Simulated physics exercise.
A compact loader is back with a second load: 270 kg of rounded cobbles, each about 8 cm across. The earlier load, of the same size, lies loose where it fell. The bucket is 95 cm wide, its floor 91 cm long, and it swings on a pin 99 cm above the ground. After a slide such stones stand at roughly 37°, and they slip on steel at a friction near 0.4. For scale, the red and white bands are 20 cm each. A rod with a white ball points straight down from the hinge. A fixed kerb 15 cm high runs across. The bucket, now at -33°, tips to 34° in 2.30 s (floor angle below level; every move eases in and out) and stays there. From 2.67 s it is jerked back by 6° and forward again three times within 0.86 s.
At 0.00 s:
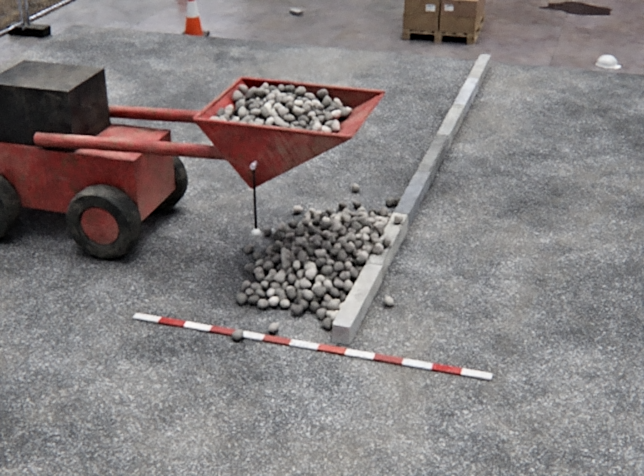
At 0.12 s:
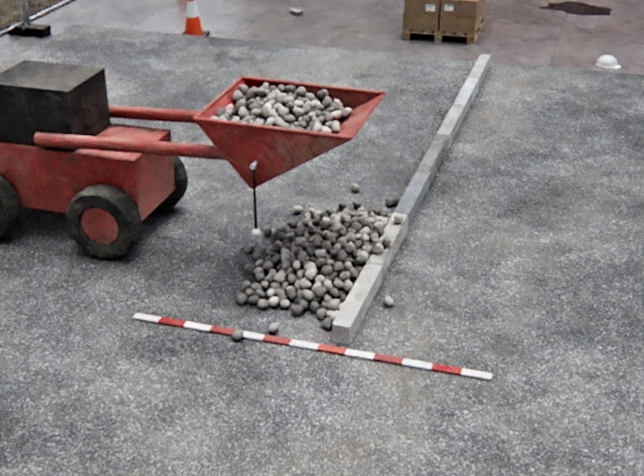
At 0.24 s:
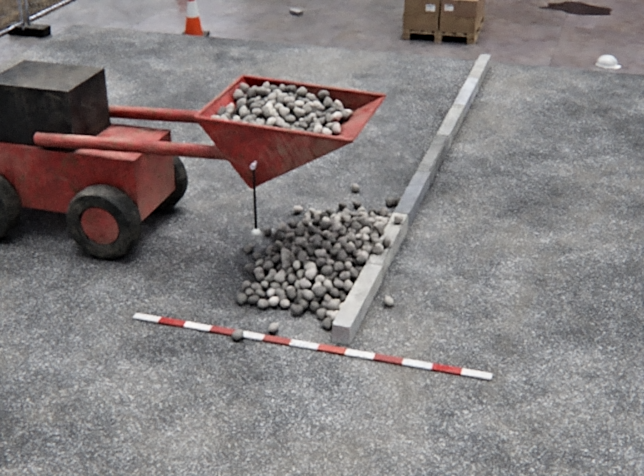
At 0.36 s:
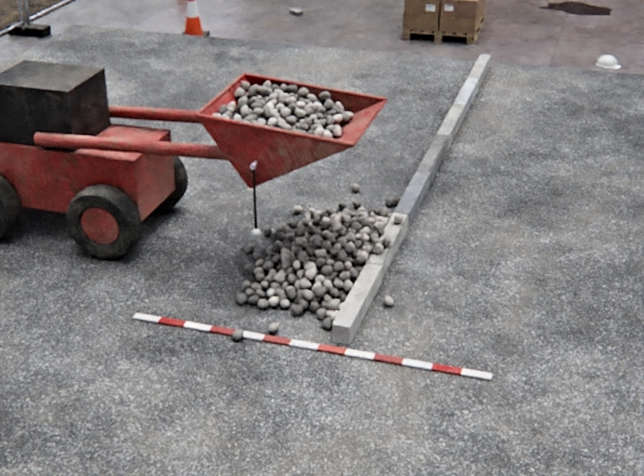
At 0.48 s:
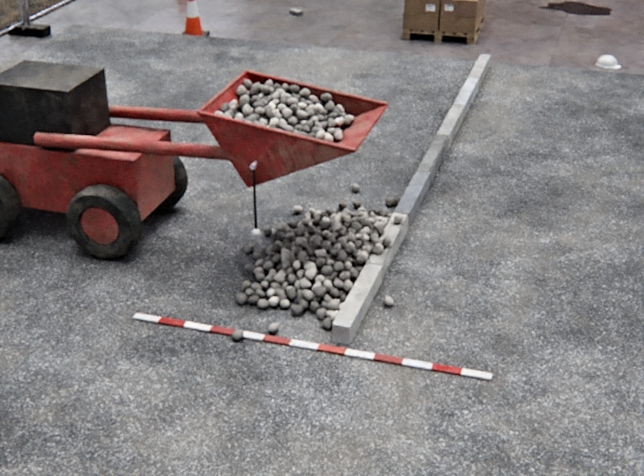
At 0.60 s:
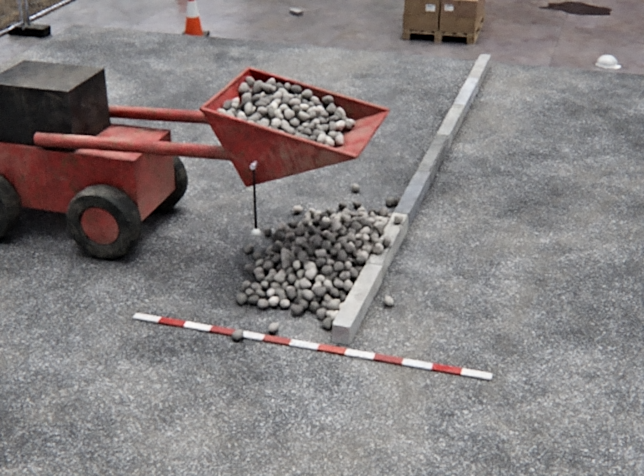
On a speckled grey floor in a large work area, seen from above at an angle, an orange cone and stacked boxes stand at the far edge. At left, a red machine with black-and-red wheels and a dark block holds out a red bucket of grey stones, above a loose heap against a pale kerb, behind a red-and-white striped rod. The bucket slowly tilts slightly, its front lip rising a little, while the machine, heap and camera stay still.
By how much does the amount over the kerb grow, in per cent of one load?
Some 71 per cent is added.
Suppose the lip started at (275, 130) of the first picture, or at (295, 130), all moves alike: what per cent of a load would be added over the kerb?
Near 0 per cent from the first place, 5 from the second.
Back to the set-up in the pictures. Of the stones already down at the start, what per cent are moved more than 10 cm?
About 0 per cent.
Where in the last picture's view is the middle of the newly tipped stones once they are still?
Their middle is at about (409, 262).
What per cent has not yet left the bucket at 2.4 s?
It holds some 30 per cent.
After 1.7 s the floor is at 23°; in per cent of one load, 100 in the bucket, 100 on this side of the kerb; the foremost stones are at (379, 251).
After 2.4 s the floor is at 34°; in per cent of one load, 30 in the bucket, 139 on this side of the kerb, 31 over the kerb; the foremost stones are at (459, 269).
After 4.0 s the floor is at 34°; in per cent of one load, 0 in the bucket, 129 on this side of the kerb, 71 over the kerb; the foremost stones are at (537, 288).
After 6.5 s the floor is at 34°; in per cent of one load, 0 in the bucket, 129 on this side of the kerb, 71 over the kerb; the foremost stones are at (537, 288). Net gain over the kerb, 71.
